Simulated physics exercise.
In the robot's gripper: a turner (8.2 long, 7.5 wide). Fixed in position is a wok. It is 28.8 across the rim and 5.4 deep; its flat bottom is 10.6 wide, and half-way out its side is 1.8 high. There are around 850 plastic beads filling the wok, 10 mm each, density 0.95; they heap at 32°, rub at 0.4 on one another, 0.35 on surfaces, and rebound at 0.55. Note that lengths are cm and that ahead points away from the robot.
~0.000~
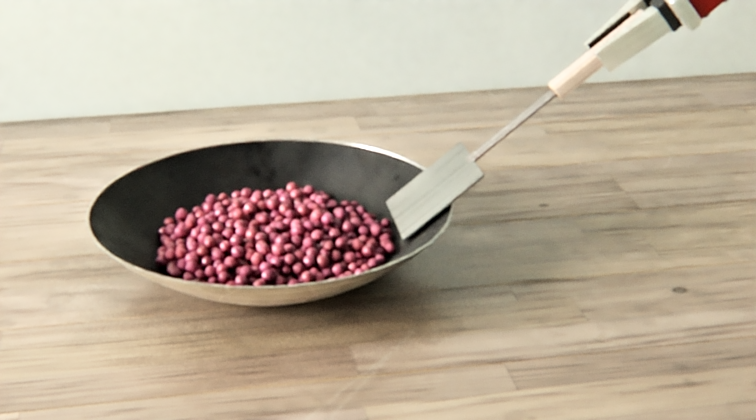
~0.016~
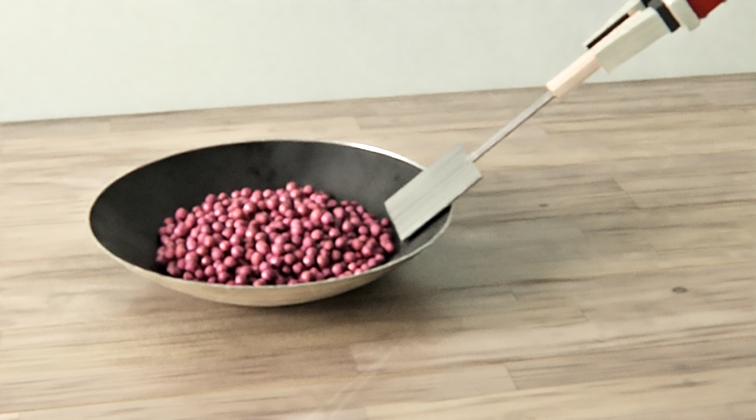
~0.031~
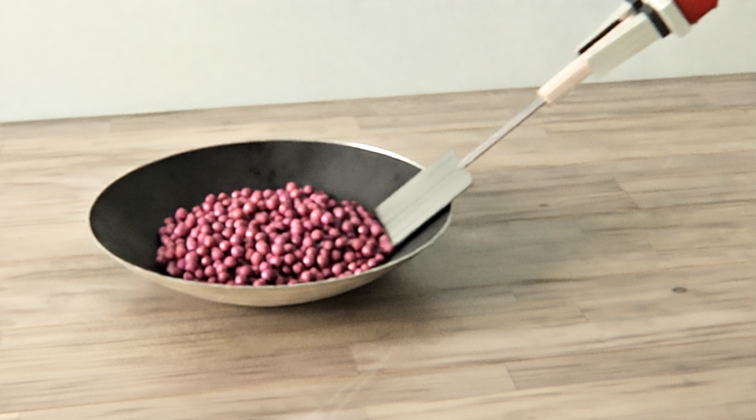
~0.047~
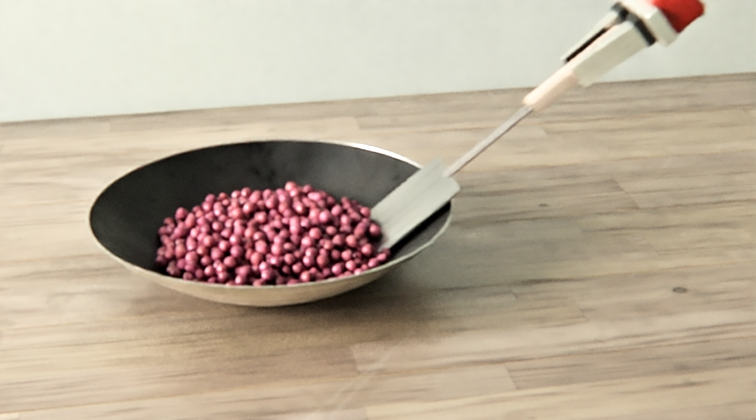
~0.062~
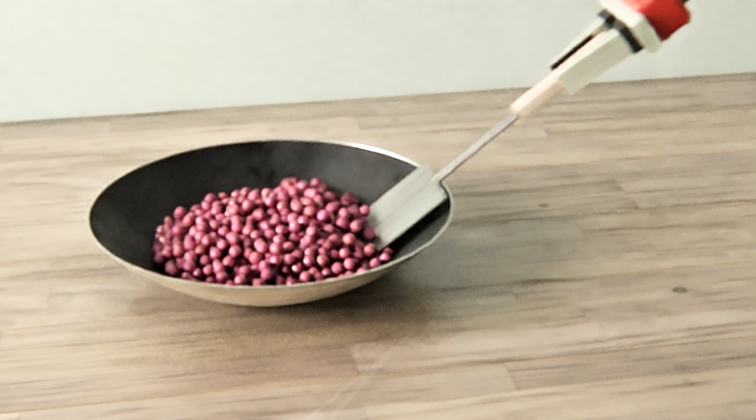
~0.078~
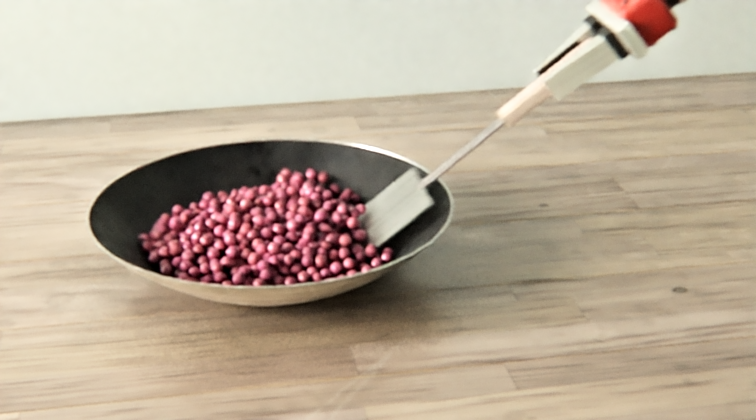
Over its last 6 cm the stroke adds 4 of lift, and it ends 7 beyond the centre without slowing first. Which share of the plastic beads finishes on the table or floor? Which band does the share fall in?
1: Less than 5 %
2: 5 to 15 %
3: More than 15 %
2.
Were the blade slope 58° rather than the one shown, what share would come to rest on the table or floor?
My guess is close to 10 per cent.
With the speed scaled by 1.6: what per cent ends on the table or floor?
25 %.
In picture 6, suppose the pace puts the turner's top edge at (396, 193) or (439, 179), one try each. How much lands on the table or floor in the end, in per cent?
That comes to some 20 and some 0 percent, in that order.
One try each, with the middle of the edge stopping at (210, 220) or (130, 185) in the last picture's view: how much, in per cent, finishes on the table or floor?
The two tries give near 0 and near 25 in a hundred.
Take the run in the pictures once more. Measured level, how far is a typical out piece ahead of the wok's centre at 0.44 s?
It sits close to 18 cm ahead of the middle.
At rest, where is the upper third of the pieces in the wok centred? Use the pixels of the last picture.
It is centred around (162, 227).
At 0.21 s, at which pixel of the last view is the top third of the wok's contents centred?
Near (191, 219).
By 0.14 s, sloping 38°, highest piece 5 above the table; 853 in the wok.
By 0.21 s, sloping 38°, highest piece 6 above the table; 853 in the wok.
By 0.44 s, sloping 38°, highest piece 8 above the table; 780 in the wok, 46 on the table or floor, 27 on the blade or in flight.
By 1.49 s, sloping 38°, highest piece 6 above the table; 778 in the wok, 75 on the table or floor.
Final count, 778 in the wok, 75 on the table or floor. That is 9 % on the table or floor.
